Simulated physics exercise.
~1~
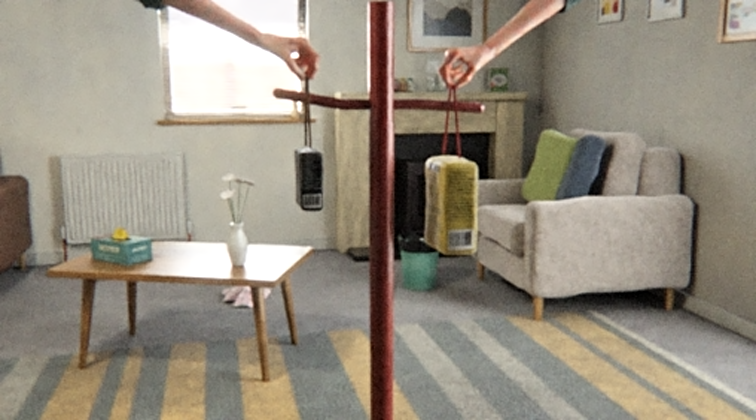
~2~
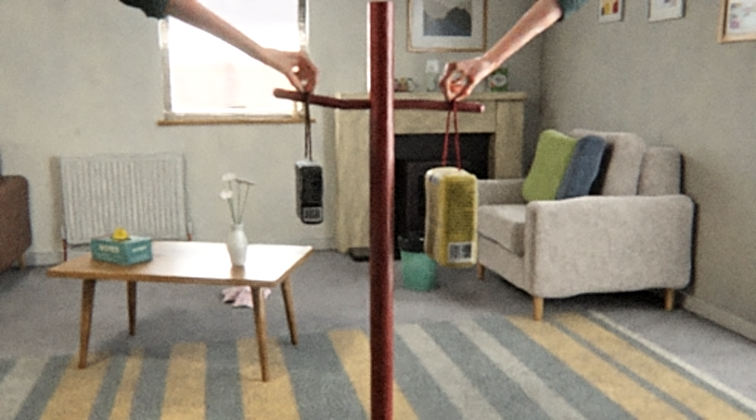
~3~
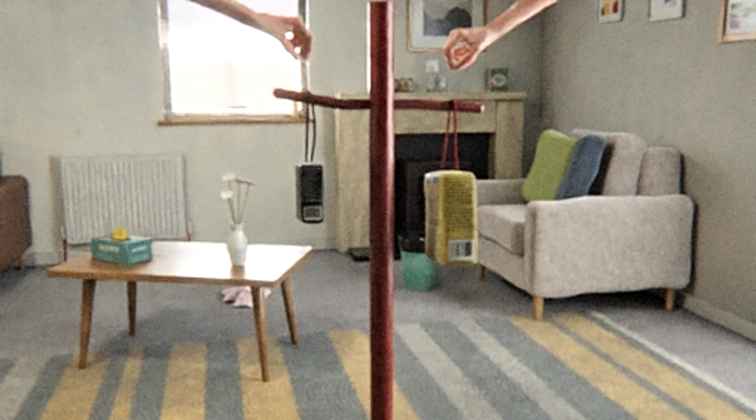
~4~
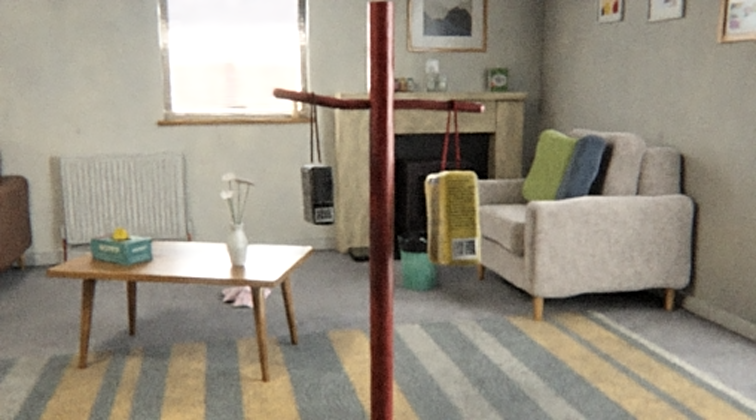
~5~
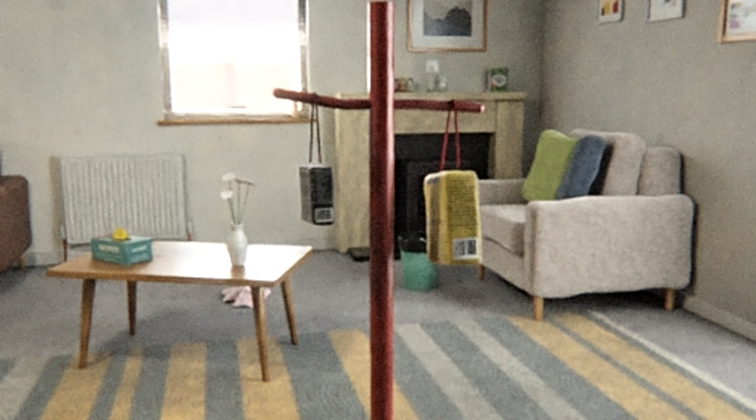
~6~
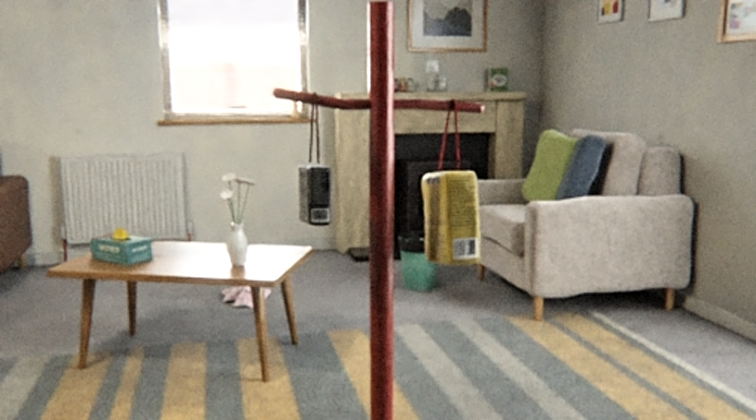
Two hands lowered a small black pouch and a larger yellow sack by their cords onto the left and right pegs of a dark red stand in a living room, then let go and drew away, leaving both hanging there.
